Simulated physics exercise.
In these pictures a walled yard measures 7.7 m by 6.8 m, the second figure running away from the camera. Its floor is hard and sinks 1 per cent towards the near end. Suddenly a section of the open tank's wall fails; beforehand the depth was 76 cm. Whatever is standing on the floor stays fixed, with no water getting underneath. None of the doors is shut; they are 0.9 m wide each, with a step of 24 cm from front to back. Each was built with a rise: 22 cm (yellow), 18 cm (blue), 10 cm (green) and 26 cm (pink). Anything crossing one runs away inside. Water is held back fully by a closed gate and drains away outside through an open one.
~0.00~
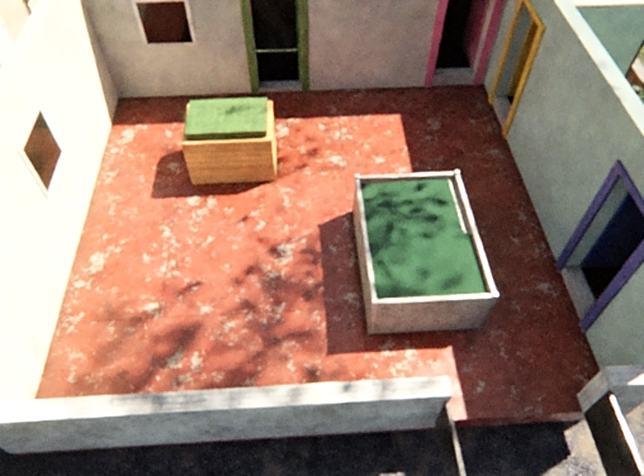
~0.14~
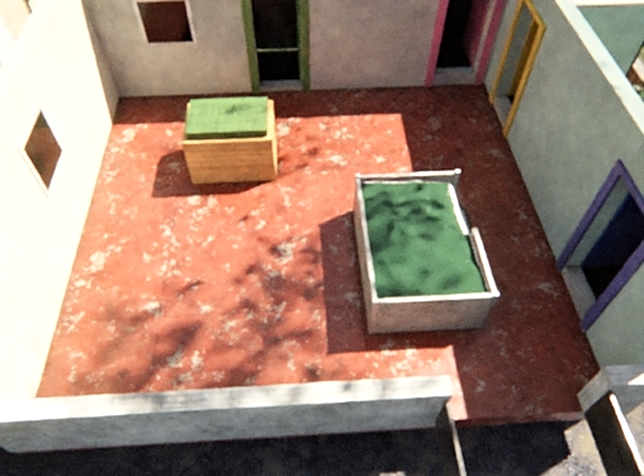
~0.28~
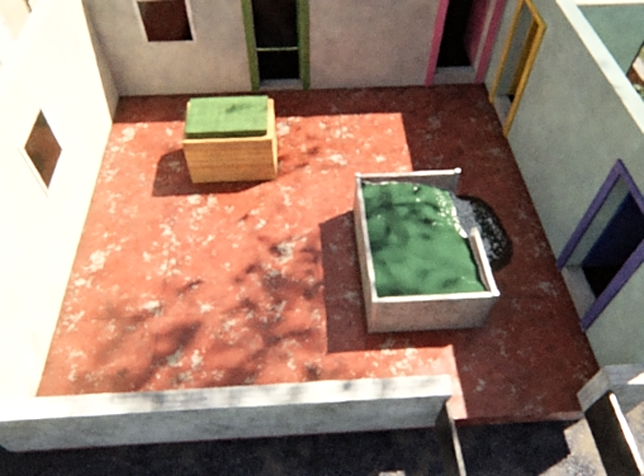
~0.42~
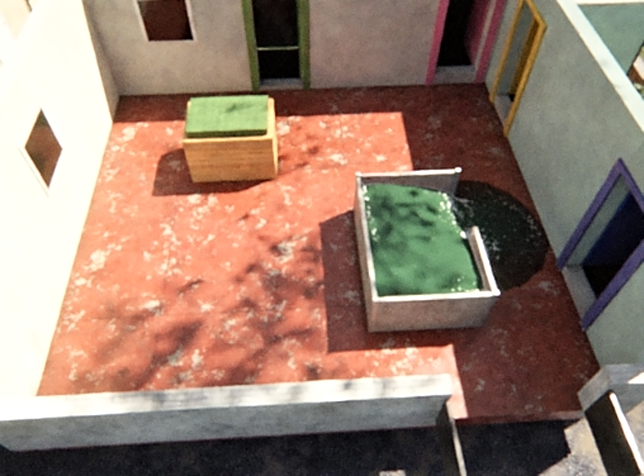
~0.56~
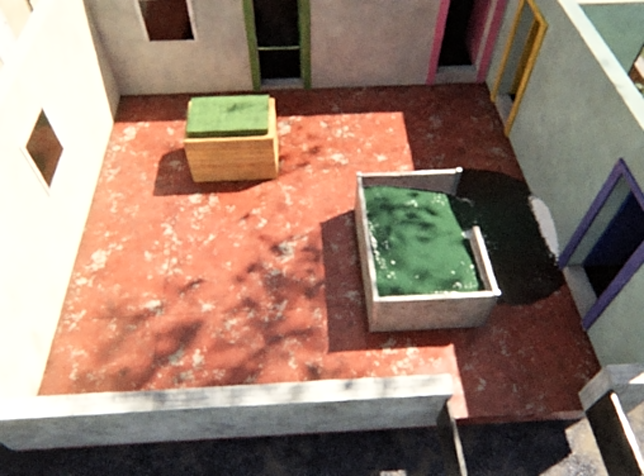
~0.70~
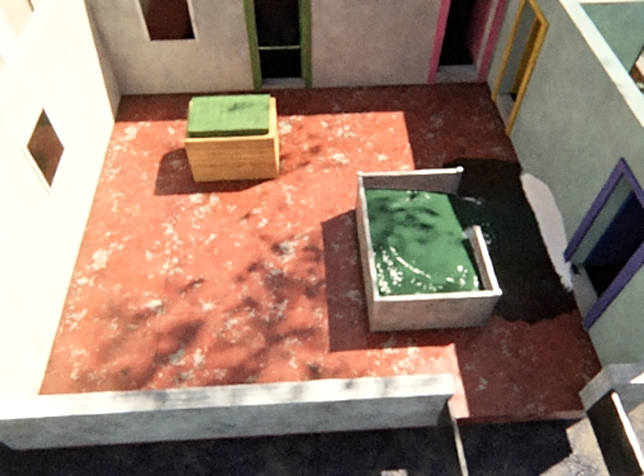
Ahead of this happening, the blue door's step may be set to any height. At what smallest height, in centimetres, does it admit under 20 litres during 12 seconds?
At about 15 centimetres.
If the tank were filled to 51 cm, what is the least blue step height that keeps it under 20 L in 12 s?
I'd say close to 8.5 cm.
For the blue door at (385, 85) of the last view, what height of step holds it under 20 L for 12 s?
Something near 8.0 cm.
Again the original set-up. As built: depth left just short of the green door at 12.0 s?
Depth: Near 2.0 cm.
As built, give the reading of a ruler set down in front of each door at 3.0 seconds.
Centimetres: Yellow = 9, blue = 16, green = 0, pink = 26.
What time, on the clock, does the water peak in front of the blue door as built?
1.2 s.
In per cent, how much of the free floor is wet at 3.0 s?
Wet: Close to 25 %.
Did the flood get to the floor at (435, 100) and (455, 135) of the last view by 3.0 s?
First soaked, then soaked.
After 1.4 s water covers 10 % of the floor, deepest (49 cm) near (537, 224); 19 cm at the blue door, 2 litres in over its 18 cm step.
After 3.0 s water covers 25 % of the floor, deepest (30 cm) near (541, 232); 16 cm at the blue door, 7 litres in over its 18 cm step.
After 12.0 s water covers 95 % of the floor, deepest (10 cm) near (45, 422); 4 cm at the blue door, 8 litres in over its 18 cm step.
At the blue door as built, the water arrived by 0.7 s and peaked near 20 cm at 1.2 s.
Run again over the same 12 s with other heights there, 27 litres in over 13.5 cm, 8 litres over 18.5 cm. The limit of 20 litres is kept from about 15 cm up.
